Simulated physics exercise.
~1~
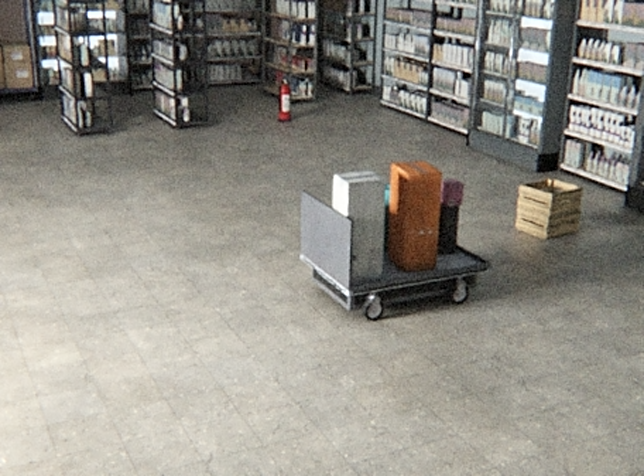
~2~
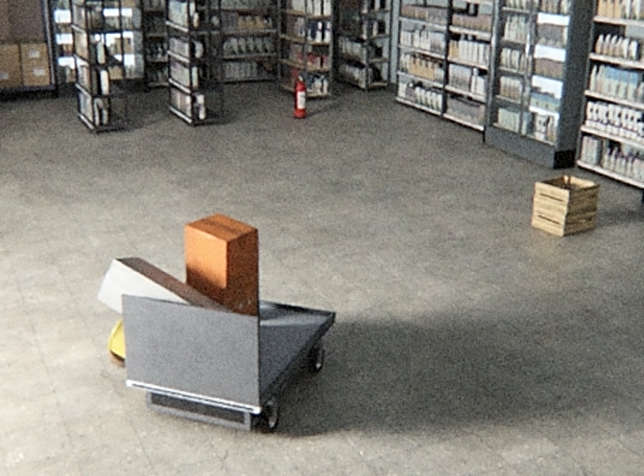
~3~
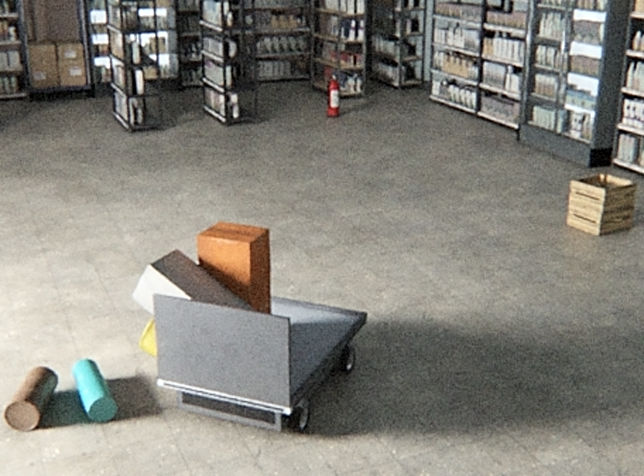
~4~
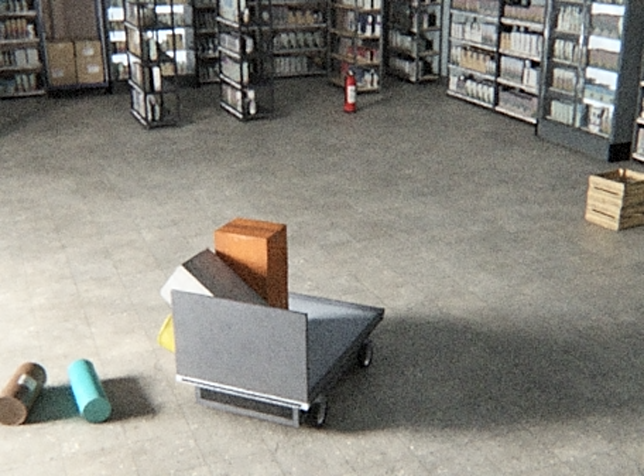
A flat cart carrying boxes and canisters rolled toward the lower left and turned, tipping its white box over and spilling a brown and a turquoise canister onto the floor, then stopped with the orange box still upright and the white one leaning.
